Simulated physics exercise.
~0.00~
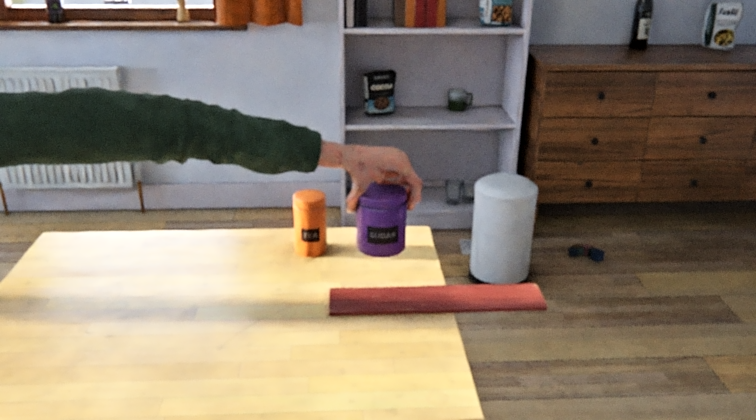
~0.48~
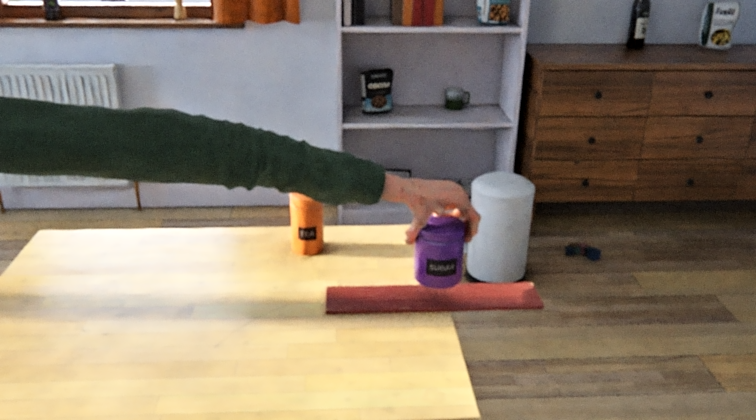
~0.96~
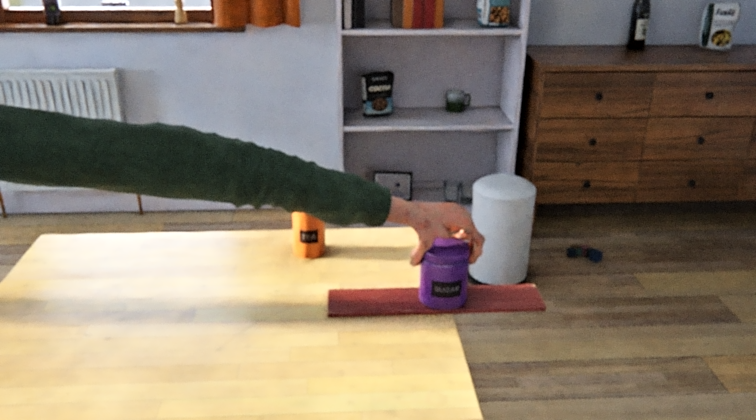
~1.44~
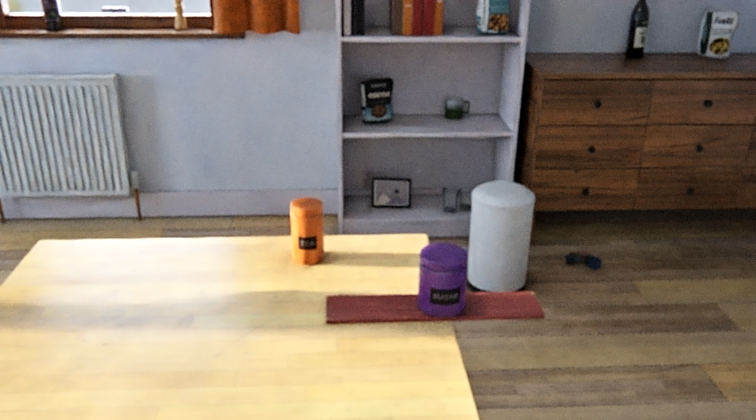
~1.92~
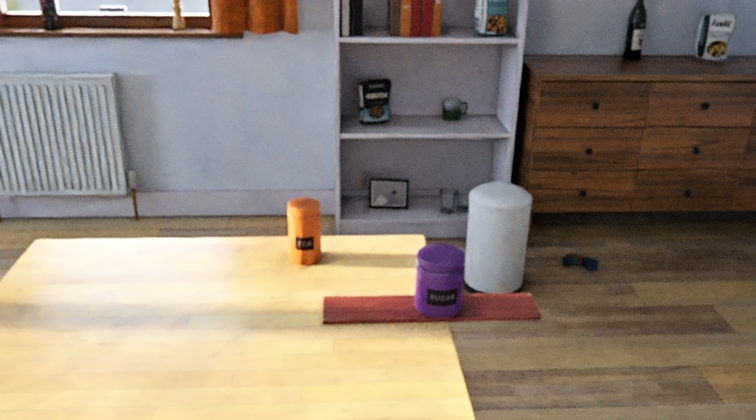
In a living room, a hand picked up a purple jar beside an orange one on a pale table, moved it right, and set it on a red board jutting past the table's edge. The hand withdrew, and everything stayed put.
